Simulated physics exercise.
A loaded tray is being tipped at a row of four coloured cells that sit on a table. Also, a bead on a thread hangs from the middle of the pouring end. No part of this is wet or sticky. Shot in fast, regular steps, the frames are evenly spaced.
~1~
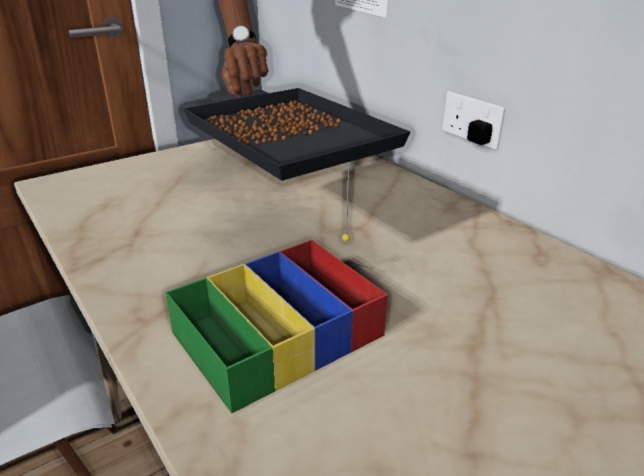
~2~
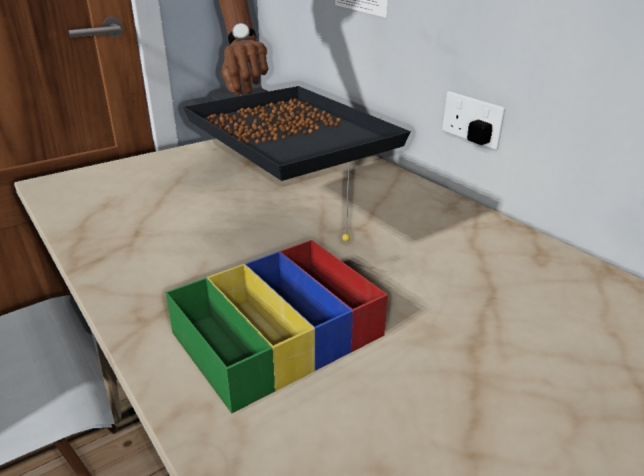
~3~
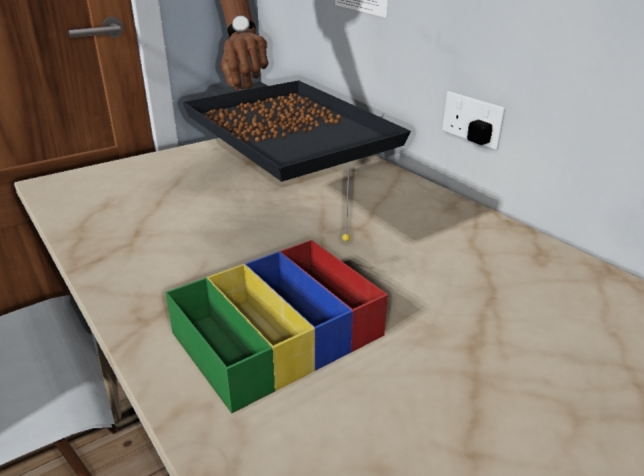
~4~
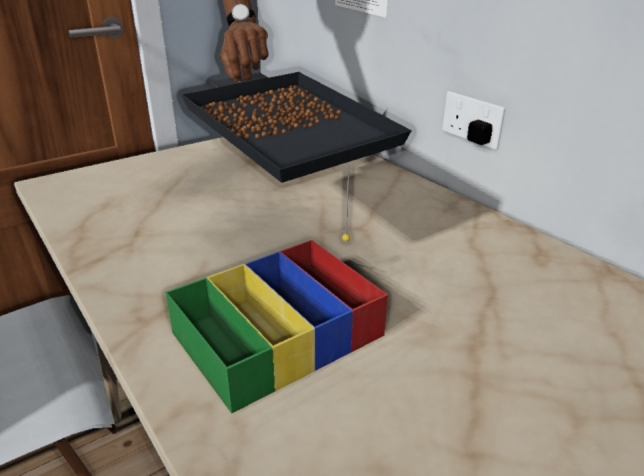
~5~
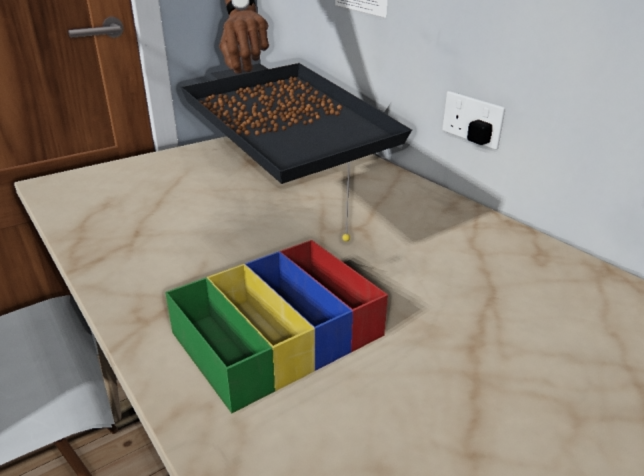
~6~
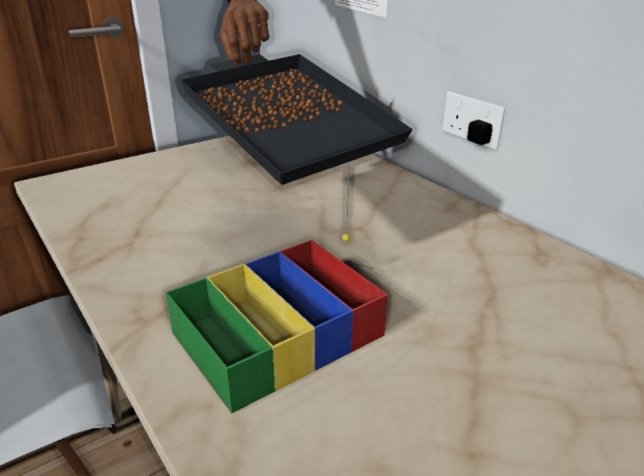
In the video, a hand gradually raises the back of a dark tray of small brown balls above green, yellow, blue and red cells on a table, tilting it slightly, while a bead hangs almost still on a thread.
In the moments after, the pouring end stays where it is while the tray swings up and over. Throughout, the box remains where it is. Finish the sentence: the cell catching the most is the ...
... Blue cell.
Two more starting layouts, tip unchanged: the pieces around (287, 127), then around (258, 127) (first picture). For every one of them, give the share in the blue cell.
First some 60, then 70 per cent.
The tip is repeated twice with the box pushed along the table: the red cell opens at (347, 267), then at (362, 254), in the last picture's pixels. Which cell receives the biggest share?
In the first try it is the blue one, in the second it is yellow.
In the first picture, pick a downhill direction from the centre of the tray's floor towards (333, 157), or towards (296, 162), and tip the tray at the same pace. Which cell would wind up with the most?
The red one first, the blue one second.
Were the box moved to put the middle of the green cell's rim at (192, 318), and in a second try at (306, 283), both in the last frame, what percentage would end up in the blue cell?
Trial 1 around 30 percent, trial 2 around 0 percent.
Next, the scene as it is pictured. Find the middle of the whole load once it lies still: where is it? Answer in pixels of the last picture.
Once it all stops, the middle lies near (308, 322).
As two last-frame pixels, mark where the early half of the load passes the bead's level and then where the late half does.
Around (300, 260) and then (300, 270).
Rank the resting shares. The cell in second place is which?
Rank two - that red cell.
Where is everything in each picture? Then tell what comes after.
The first frame shows corners of the pouring end near (281, 163) and (405, 131), level; middle of the load near (271, 122), cereal balls; bead on its thread near (346, 238); green cell near (251, 376); yellow cell near (294, 355); blue cell near (333, 336); red cell near (369, 319).
The second frame shows corners of the pouring end near (281, 164) and (405, 131), level; middle of the load near (271, 120).
The third frame shows corners of the pouring end near (281, 165) and (405, 130), tipped barely, lowest at the left corner; middle of the load near (271, 117).
The fourth frame shows corners of the pouring end near (282, 166) and (406, 130), tipped a little, lowest at the left corner; middle of the load near (271, 111).
The fifth frame shows corners of the pouring end near (282, 168) and (406, 129), tipped a little, lowest at the left corner; middle of the load near (271, 105).
The sixth frame shows corners of the pouring end near (282, 170) and (407, 128), tipped a little, lowest at the left corner; middle of the load near (271, 99); green cell near (251, 376); yellow cell near (294, 355); blue cell near (333, 336); red cell near (369, 319).
Shortly afterwards, tray tipped steeply; all but a few on the tray; only a few in the blue cell; only a few in the red cell; only a few falling or outside the box.
Next, tray tipped right over; near two thirds on the tray; a little in the blue cell; a little in the red cell; a little falling or outside the box.
Some moments later, tray tipped past a quarter turn; near two thirds in the blue cell; near a third in the red cell; only a few in the yellow cell; only a few falling or outside the box.
In the end, tray tipped past a quarter turn; near two thirds in the blue cell; near a third in the red cell; only a few in the yellow cell; none at all in the green cell; only a few outside the box.
